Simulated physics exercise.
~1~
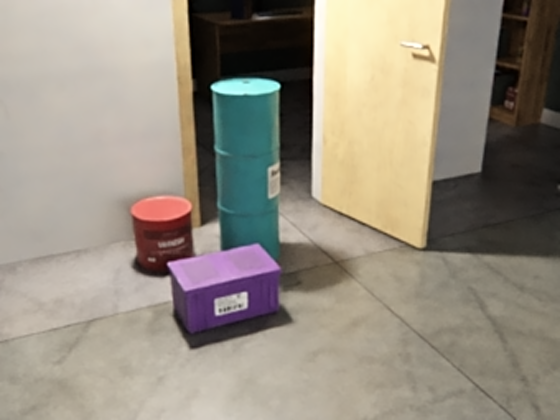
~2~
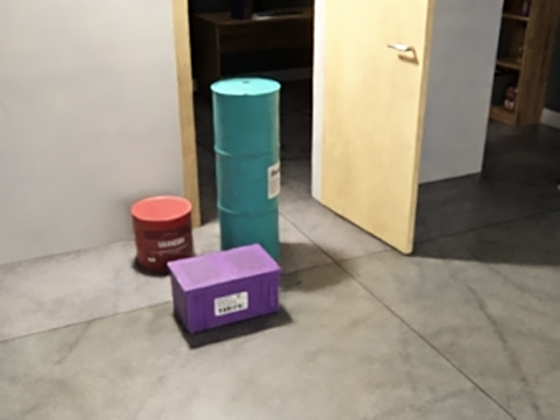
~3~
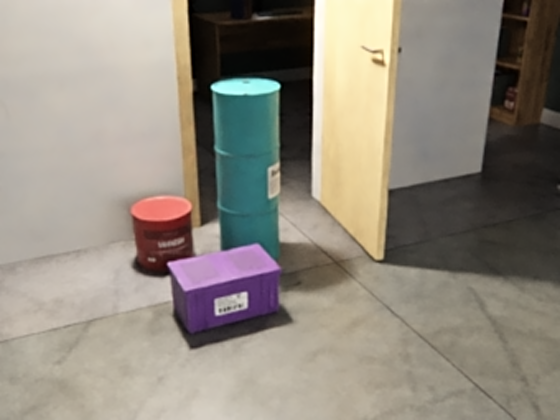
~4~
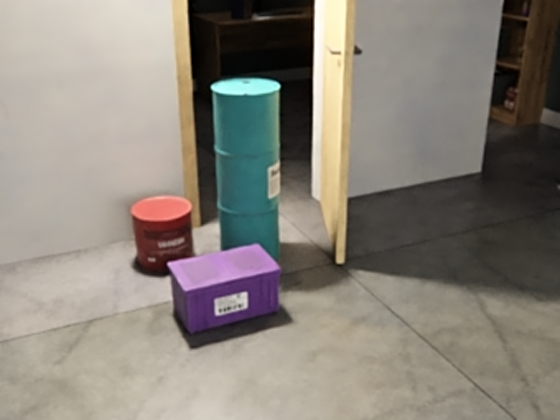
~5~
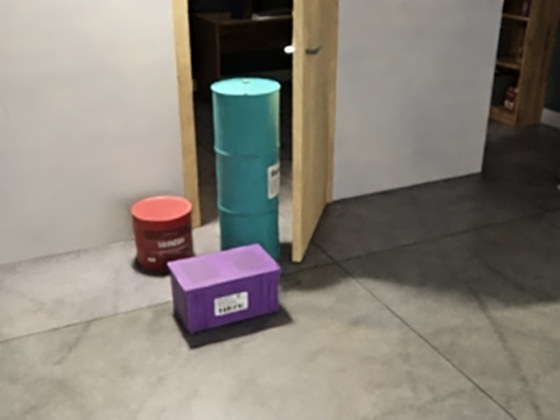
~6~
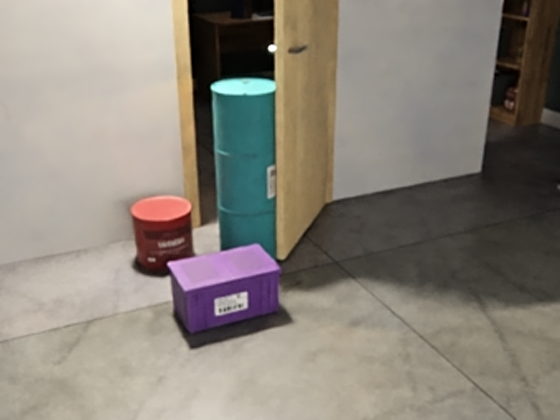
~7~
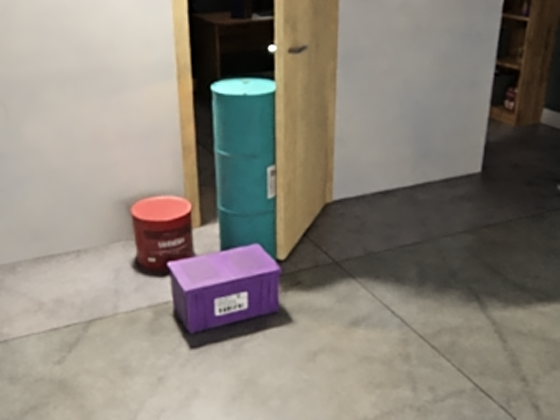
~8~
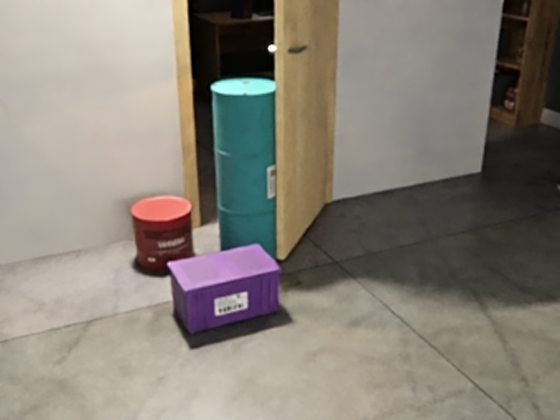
A wooden door swings toward its frame and stops partly open against a turquoise drum.
